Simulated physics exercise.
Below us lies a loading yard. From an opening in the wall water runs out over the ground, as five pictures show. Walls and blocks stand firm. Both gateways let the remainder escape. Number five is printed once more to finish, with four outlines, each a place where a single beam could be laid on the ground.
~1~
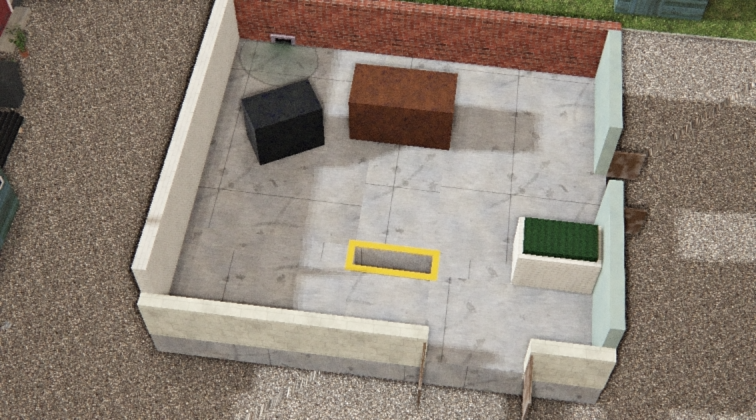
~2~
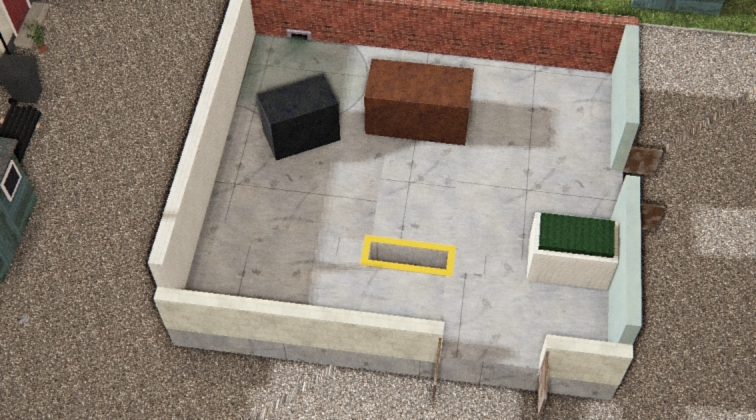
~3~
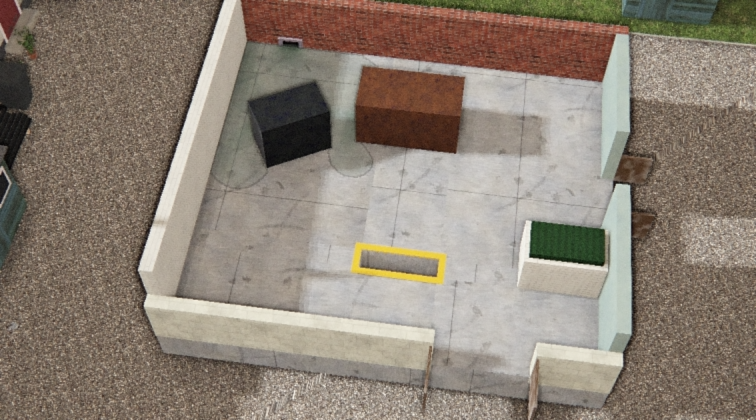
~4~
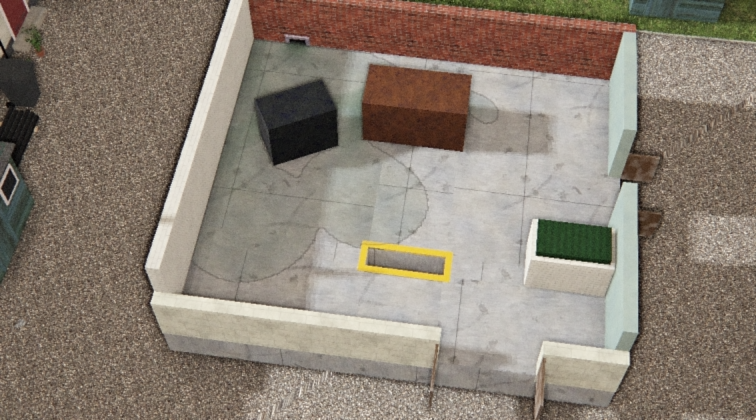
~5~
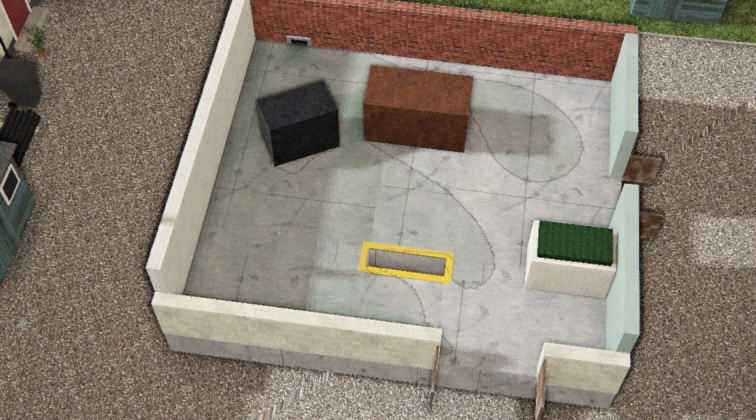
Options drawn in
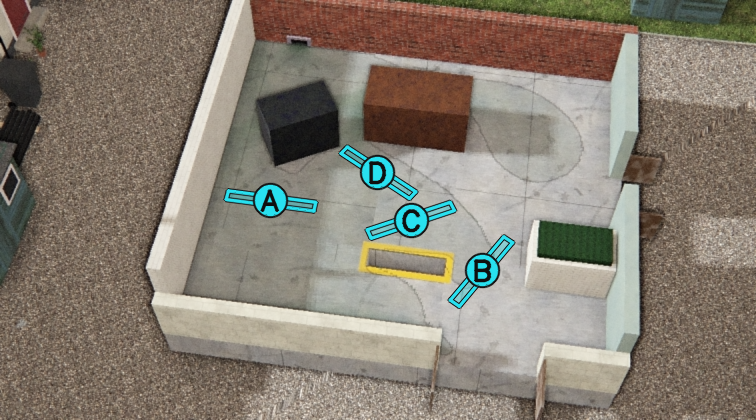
Water spreads in a thin sheet from a small outlet at the back wall's left end, passing around a black block in a walled yard. It covers the left side, creeps out past the brown block toward the right, and reaches the yellow-edged gully, where it begins to enter.
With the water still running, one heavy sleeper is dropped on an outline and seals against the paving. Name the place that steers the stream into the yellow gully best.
Go for A.
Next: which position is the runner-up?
That is position B.
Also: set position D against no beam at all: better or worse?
It is worse.
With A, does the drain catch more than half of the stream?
No, it does not.
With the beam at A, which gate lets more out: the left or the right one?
The left gate.
In cyan, A from (227, 195) to (314, 206); B from (454, 303) to (508, 239); C from (369, 234) to (452, 206); D from (344, 150) to (412, 195).
If A is chosen, about 41 % of the stream goes into the yellow gully, about 59 % out by the gates.
If B is chosen, about 23 % of the stream goes into the yellow gully, about 77 % out by the gates.
If C is chosen, about 7 % of the stream goes into the yellow gully, about 92 % out by the gates.
If D is chosen, about 7 % of the stream goes into the yellow gully, about 92 % out by the gates.
